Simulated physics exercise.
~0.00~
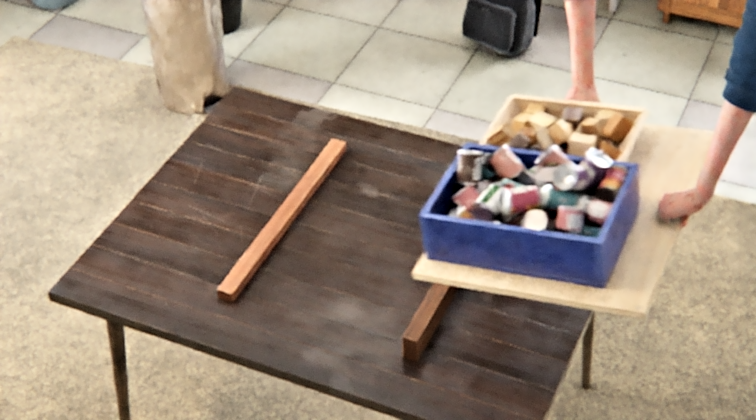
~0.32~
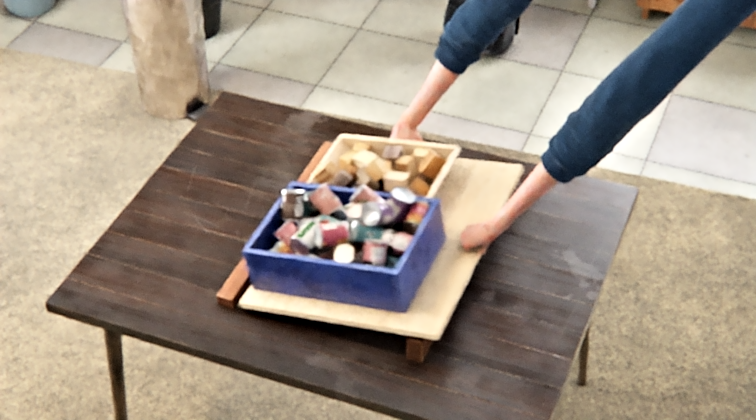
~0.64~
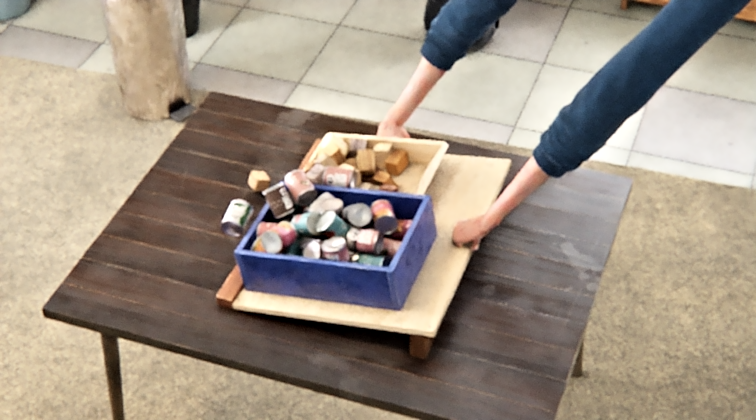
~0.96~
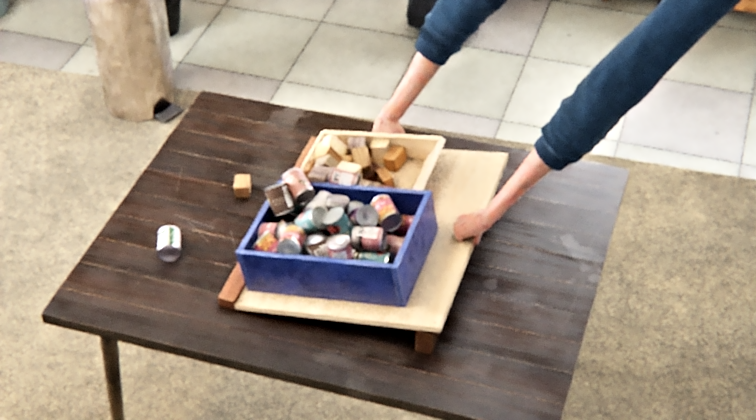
A blue crate of tins and a wooden crate jolt on a board, spilling a few pieces.
